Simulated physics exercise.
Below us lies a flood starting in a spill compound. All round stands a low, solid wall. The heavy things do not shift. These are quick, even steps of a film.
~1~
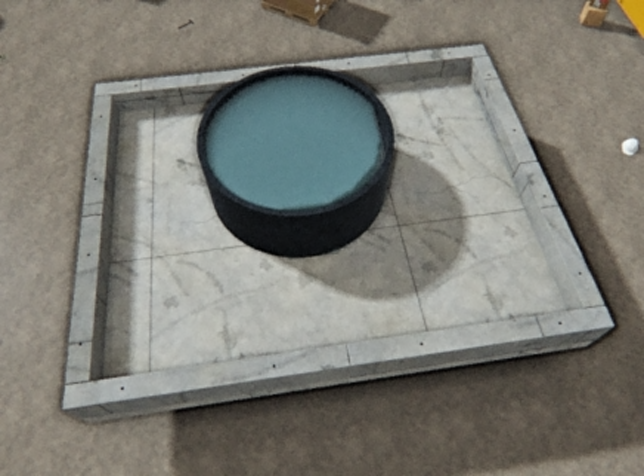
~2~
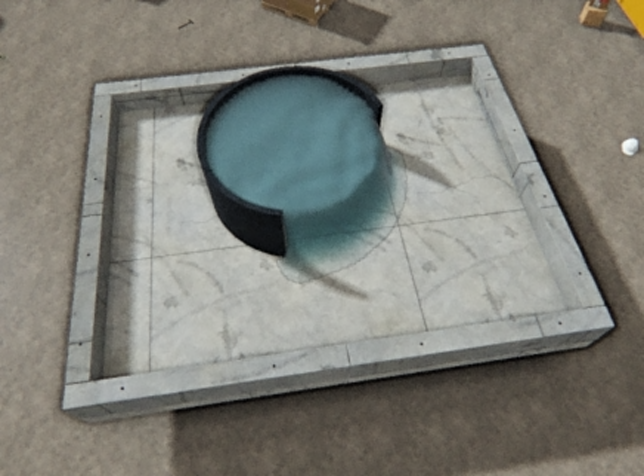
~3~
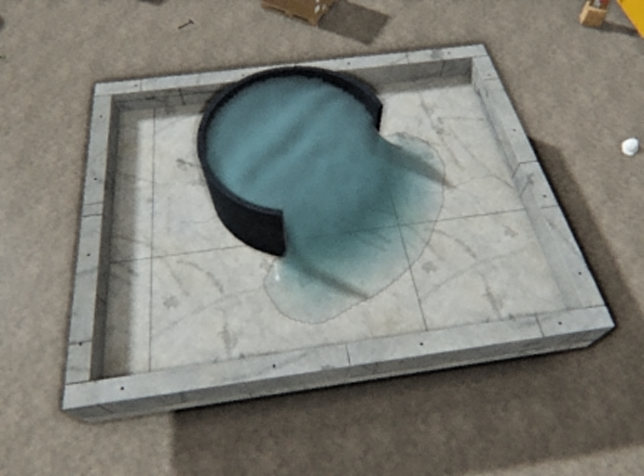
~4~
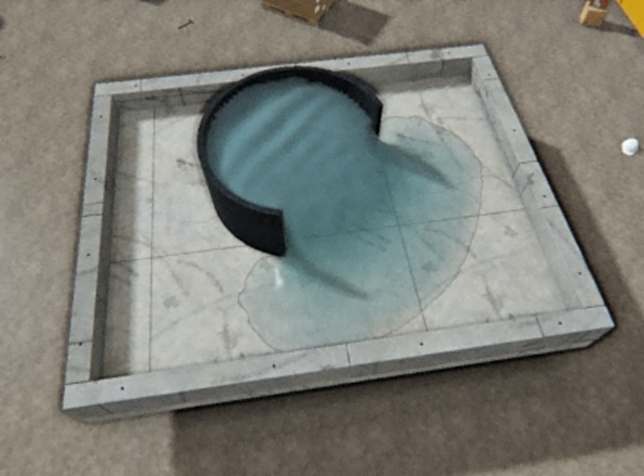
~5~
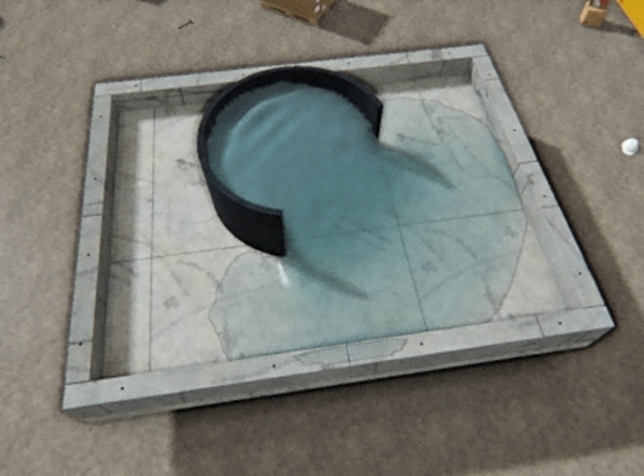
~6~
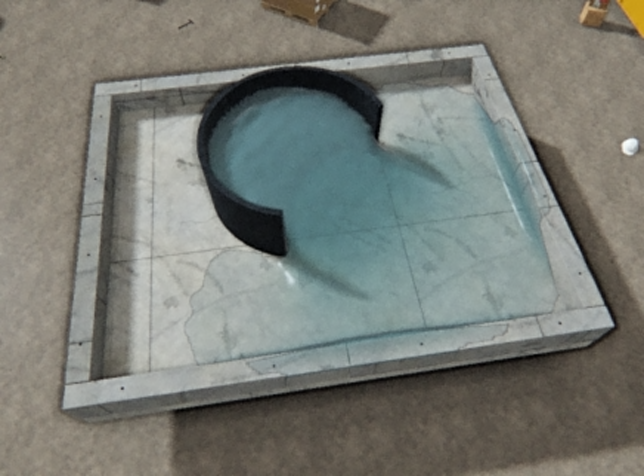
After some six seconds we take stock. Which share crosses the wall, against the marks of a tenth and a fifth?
It loses between a tenth and a fifth.
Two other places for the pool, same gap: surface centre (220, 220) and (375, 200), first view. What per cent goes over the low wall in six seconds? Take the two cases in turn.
About 18 and 24 per cent.
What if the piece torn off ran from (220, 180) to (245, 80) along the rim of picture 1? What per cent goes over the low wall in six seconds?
Roughly 14 per cent.
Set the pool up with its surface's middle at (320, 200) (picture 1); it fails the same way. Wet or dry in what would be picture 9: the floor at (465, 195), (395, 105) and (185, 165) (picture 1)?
In turn: Covered, free of water, dry.
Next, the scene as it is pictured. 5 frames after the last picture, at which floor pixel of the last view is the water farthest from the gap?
At about (104, 388).
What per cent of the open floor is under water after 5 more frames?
Roughly 60 per cent.
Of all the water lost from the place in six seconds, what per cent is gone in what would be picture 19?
Roughly 90 per cent.
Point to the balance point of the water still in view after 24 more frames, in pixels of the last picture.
Close to (355, 205).
A moment on, water covers 50 % of the floor; the low wall has let 1 % over.
Next, water covers 50 % of the floor; the low wall has let 3 % over.
Then, water covers 65 % of the floor; the low wall has let 11 % over.
Later, water covers 80 % of the floor; the low wall has let 12 % over.
In the end, water covers 80 % of the floor; the low wall has let 12 % over.
